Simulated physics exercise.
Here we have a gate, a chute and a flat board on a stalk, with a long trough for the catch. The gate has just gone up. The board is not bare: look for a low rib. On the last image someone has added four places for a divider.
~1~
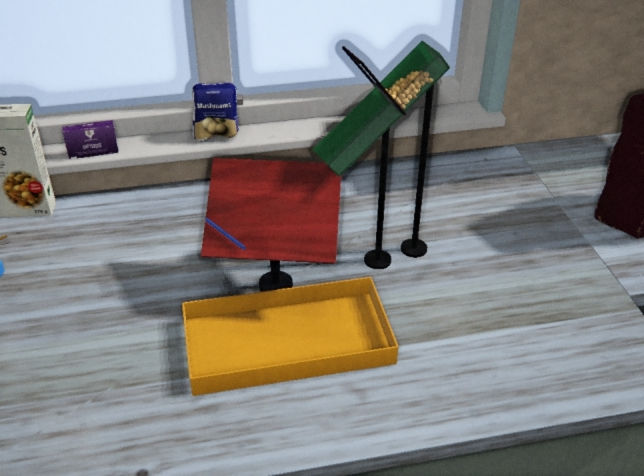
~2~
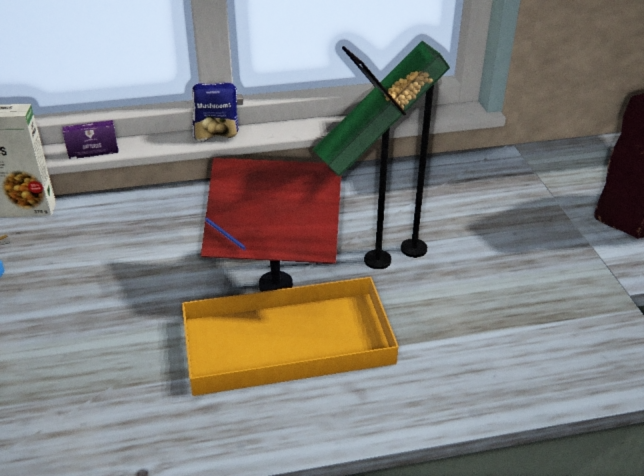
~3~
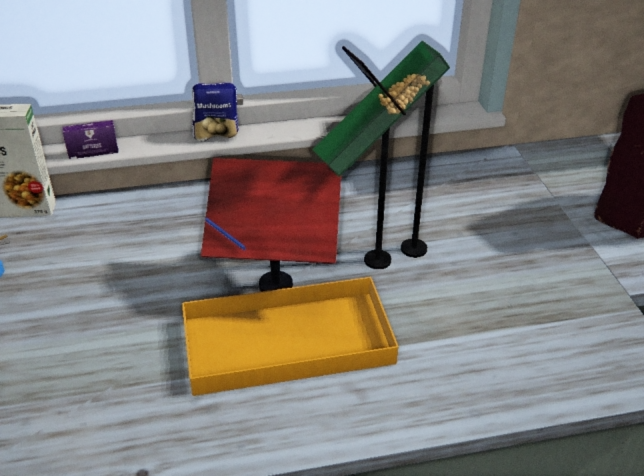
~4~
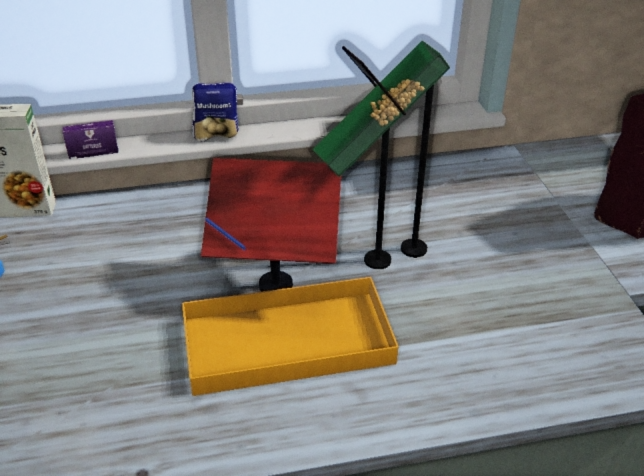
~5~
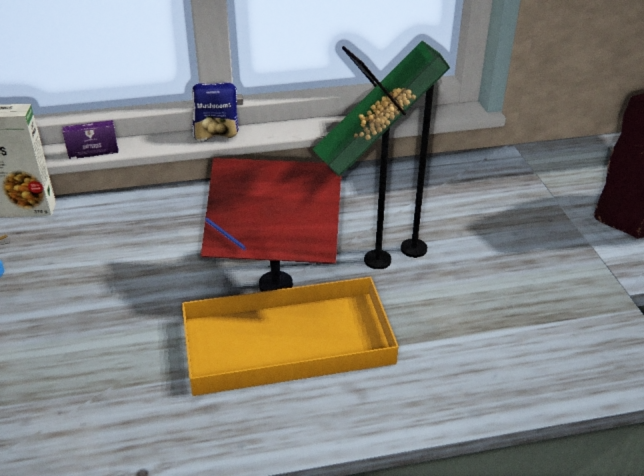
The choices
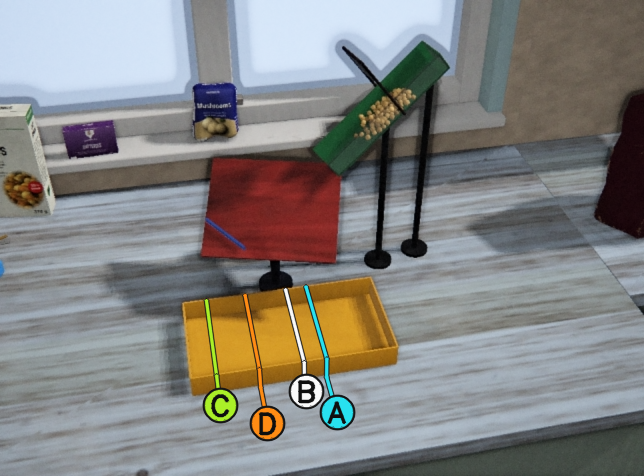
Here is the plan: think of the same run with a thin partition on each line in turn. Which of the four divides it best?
D beats the others.
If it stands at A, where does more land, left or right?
The left side.
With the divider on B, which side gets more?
Left.
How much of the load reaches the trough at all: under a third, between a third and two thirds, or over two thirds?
Over two thirds.
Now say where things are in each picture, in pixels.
Load behind the gate (404, 91), dried chickpeas; lip of the chute (332, 169), sloping fairly steeply, in the first frame.
Middle of the board (273, 209), tilted fairly steeply; middle of its low edge (268, 259); of its high edge (277, 161), in the second frame.
Front corners of the trough (191, 378) and (398, 347), empty; front of the load (390, 112), in the third frame.
Middle of the load (394, 104); its front (373, 115), roughly a quarter of the way to the lip; rib from (206, 218) to (244, 247), in the fourth frame.
Middle of the load (386, 113); its front (356, 136), roughly half of the way to the lip, in the fifth frame.
On the marked copy, line A crosses the front rim at (326, 358); line B crosses the front rim at (304, 361); line C crosses the front rim at (216, 374); line D crosses the front rim at (259, 368).
For line A, of what is caught, every piece on the left of the divider, not one piece on the right.
For line B, of what is caught, almost all on the left of the divider, just a few on the right.
For line C, of what is caught, about a tenth on the left of the divider, almost all on the right.
For line D, of what is caught, roughly two thirds on the left of the divider, roughly a third on the right.
